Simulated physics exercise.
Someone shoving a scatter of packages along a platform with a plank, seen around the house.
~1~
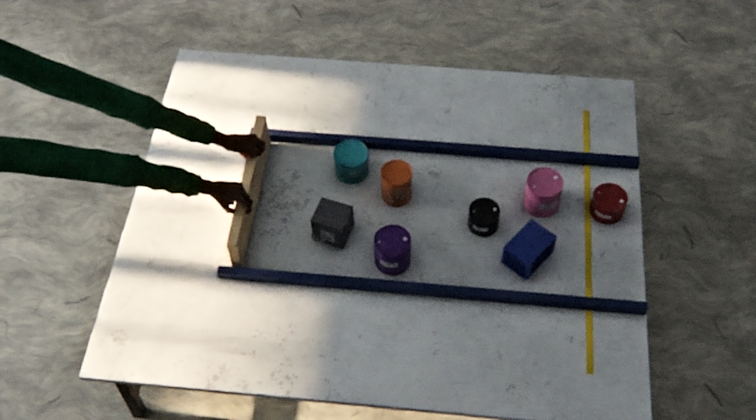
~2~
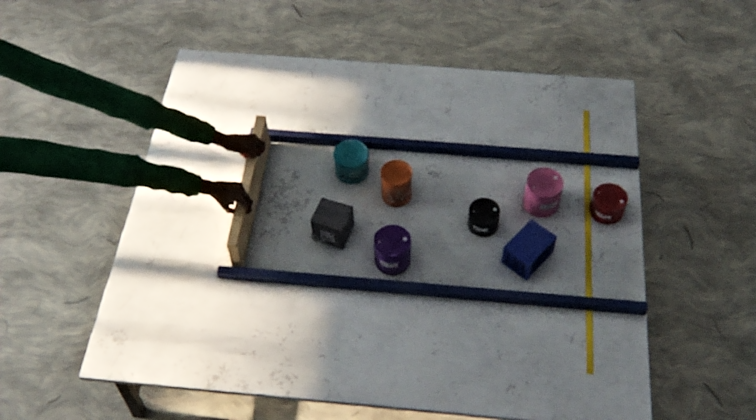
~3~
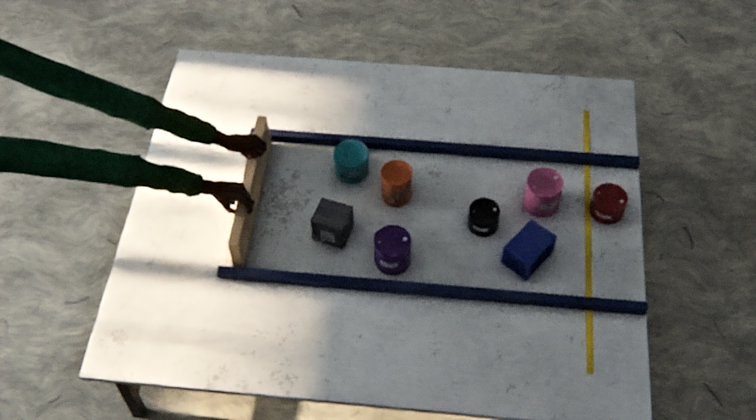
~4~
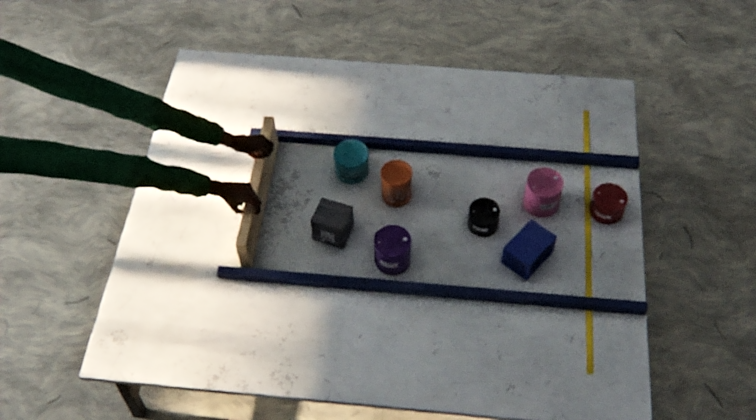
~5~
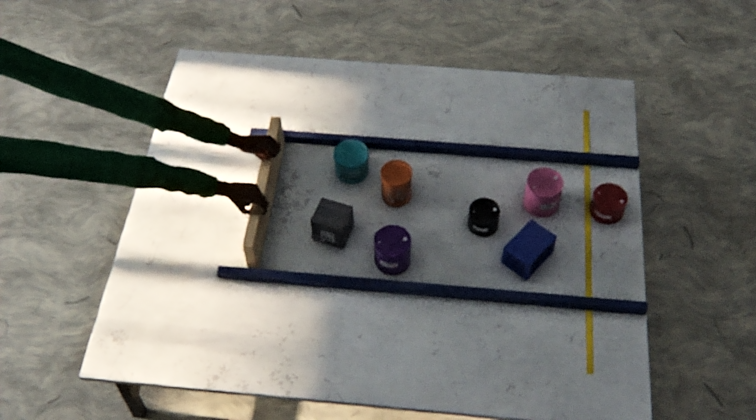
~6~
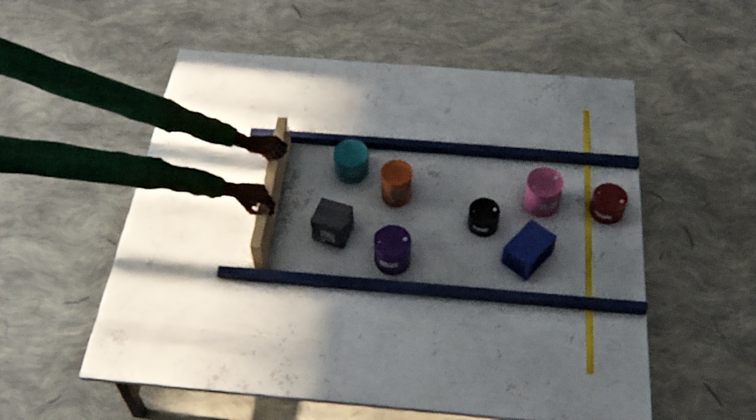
Green-sleeved arms sliding a wooden plank slightly right between blue rails, the scattered canisters, crate and grey parcel ahead staying still.
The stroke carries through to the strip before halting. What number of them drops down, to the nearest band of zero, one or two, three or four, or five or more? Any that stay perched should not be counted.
Nearest band: One or two.
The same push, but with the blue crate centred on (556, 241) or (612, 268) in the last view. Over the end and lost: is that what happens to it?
Result, in order: It leaves the top; it is safe.
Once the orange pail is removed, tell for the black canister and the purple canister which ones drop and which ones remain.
The black canister holds on; the purple canister does not fall.
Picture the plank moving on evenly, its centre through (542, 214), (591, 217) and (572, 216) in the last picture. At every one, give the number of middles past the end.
Place by place, 0, 2 and 1.
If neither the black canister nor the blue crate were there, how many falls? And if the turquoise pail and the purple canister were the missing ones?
Well, the first time you'd get 1, and the next time 1.
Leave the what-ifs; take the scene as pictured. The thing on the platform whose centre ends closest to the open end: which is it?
Answer: The pink canister.
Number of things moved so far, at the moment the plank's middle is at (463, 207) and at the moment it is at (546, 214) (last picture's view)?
5 by the first point, 8 by the second.
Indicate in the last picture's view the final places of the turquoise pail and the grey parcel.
Going in order: First (606, 175), then (608, 245).
Soon after, none off yet; red canister at rest near (608, 204); pink canister at rest near (543, 193); blue crate at rest near (529, 250).
In the end, the number that fall off is one or two; gone, blue crate and red canister.
